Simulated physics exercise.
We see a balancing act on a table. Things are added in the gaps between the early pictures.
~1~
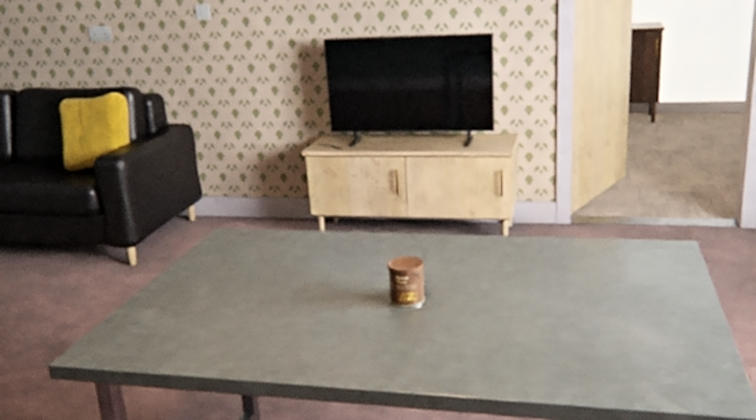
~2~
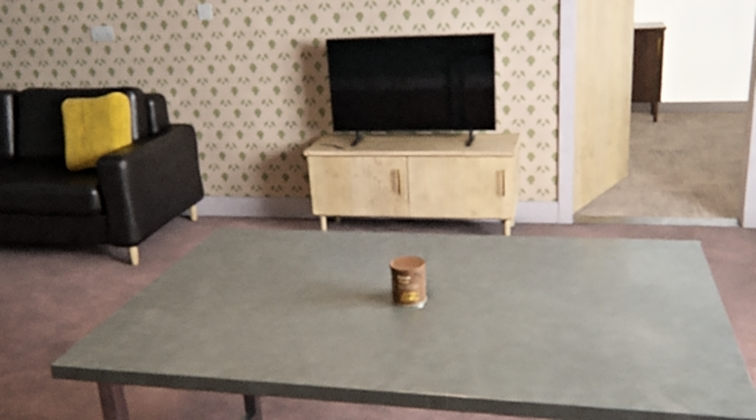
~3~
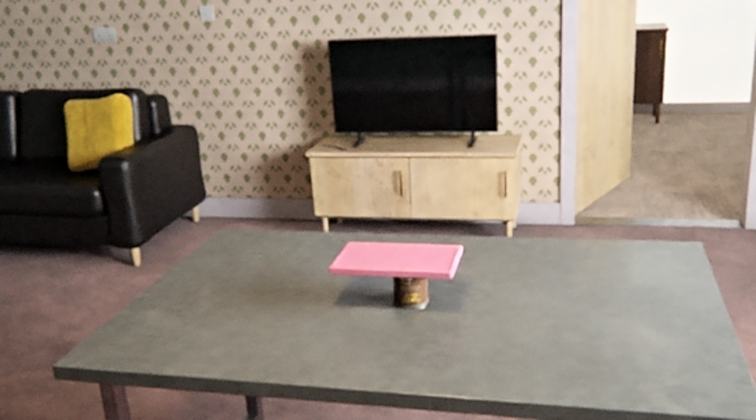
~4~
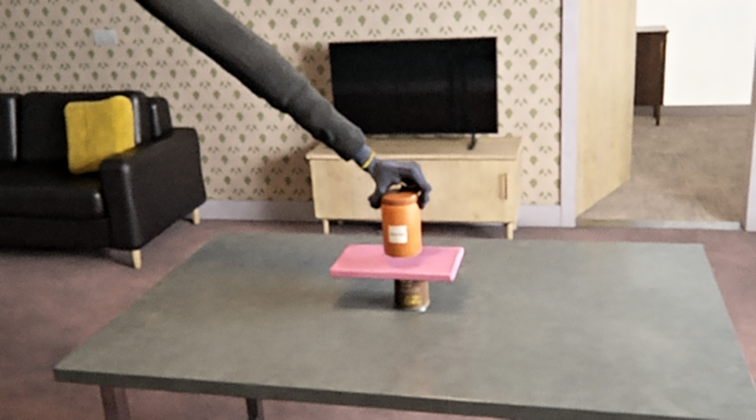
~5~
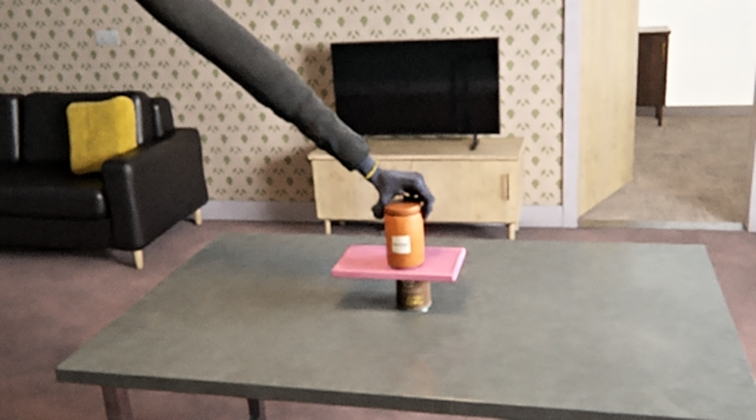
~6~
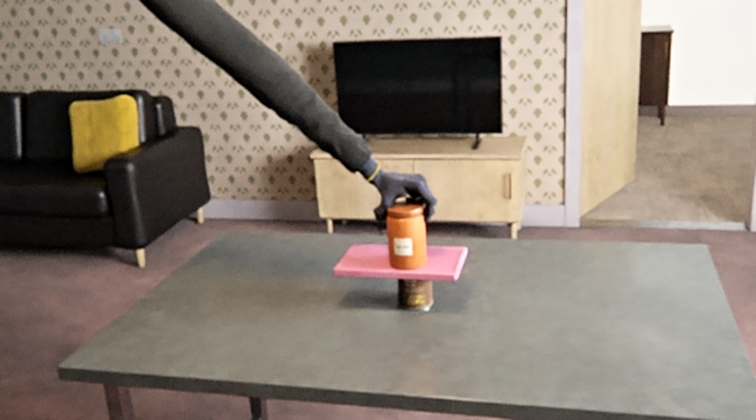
A gloved hand lowers an orange jar onto a pink board atop a brown tin.
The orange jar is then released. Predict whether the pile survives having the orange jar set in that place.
Seems it proves sturdy enough.
Then, 0.40 s later than the last frame, all is still.
Then, 1.20 s later than the last frame, orange jar resting near (406, 235).
When it is over, all 3 as before. End places, in pixels of the last picture, orange jar near (406, 236). The stack stays up.
